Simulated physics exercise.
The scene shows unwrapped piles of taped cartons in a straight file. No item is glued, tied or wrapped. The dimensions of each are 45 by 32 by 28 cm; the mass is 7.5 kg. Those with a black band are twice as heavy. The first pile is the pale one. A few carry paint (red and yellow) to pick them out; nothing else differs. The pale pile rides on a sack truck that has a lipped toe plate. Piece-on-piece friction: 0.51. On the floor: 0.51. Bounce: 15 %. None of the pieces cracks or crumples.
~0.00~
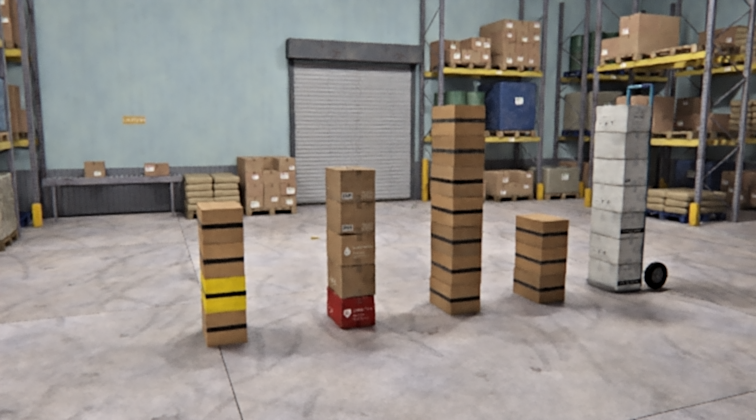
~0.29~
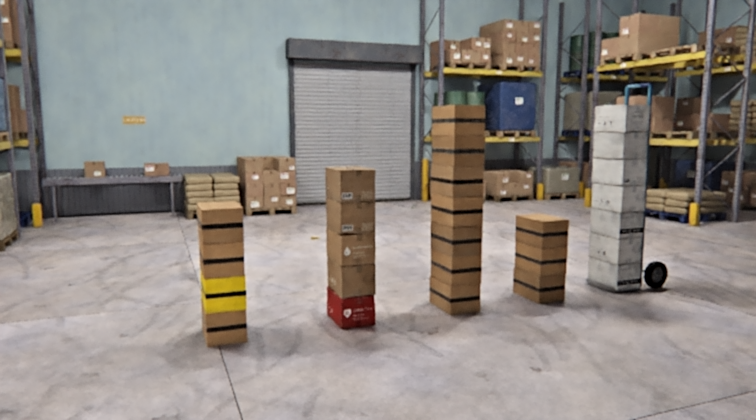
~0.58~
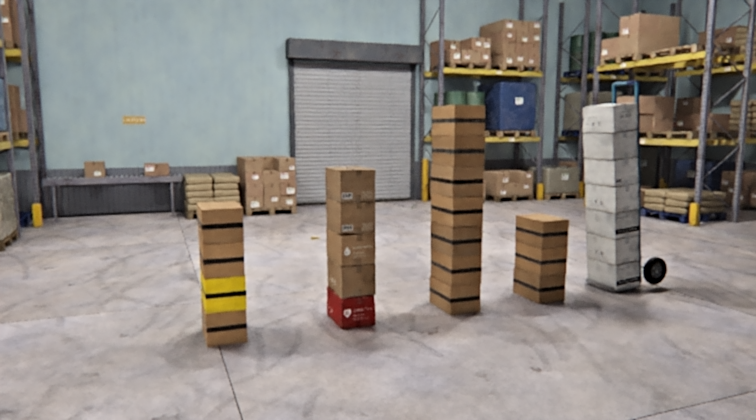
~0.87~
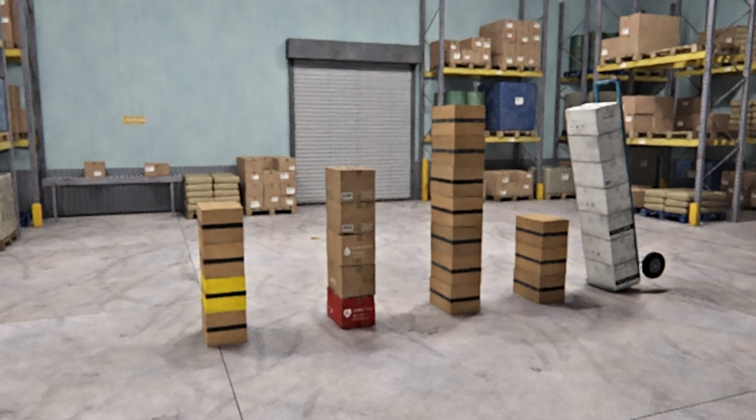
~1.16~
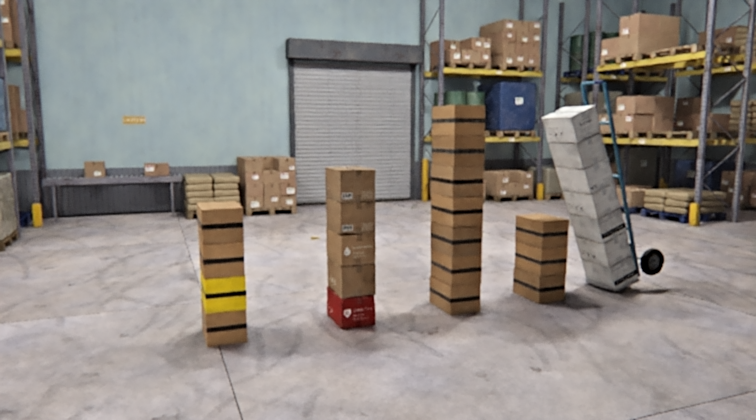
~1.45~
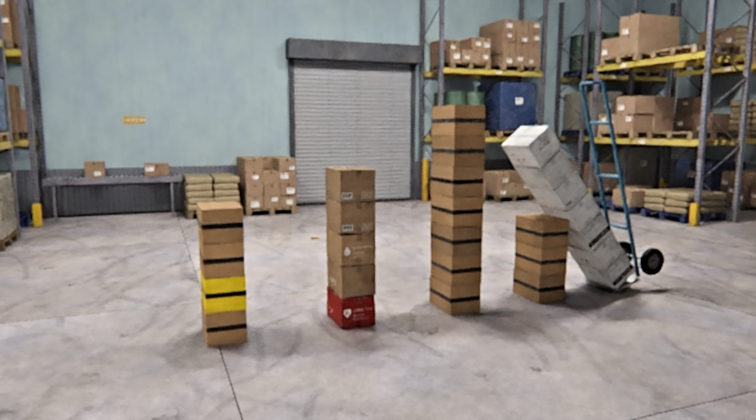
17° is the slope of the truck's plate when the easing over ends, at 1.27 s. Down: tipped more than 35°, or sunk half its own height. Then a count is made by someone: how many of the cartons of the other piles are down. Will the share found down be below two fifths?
Yes, below two fifths.
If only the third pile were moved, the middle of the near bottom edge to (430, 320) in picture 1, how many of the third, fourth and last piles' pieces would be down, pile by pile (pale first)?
Then, pile by pile: Third 0, fourth 0, last 0.
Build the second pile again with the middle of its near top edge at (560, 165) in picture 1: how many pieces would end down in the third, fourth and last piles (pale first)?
Down by pile: Third 7, fourth 5, last 3.
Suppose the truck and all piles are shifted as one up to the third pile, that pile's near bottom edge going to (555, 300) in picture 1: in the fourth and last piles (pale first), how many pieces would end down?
Pile by pile, fourth 0 and last 0.
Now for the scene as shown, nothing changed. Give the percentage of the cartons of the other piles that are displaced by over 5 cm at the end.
The answer is 0 percent.
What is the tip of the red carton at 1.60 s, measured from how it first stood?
Some 0°.
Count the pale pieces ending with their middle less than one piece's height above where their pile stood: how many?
The count is 2.
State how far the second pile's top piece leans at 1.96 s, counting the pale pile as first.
It tilts close to 0 degrees.
After 1.60 s, 7 of the pale pile down; none of the 19 other cartons down.
After 1.96 s, 6 of the pale pile down; none of the 19 other cartons down, 5 disturbed.
At rest (3.6 s), 6 of the pale pile down; none of the 19 other cartons down, 1 disturbed; yellow carton unmoved; red carton unmoved. That is 0 per cent. As the last picture would show them, middles, yellow carton near (223, 288), red carton near (350, 305).
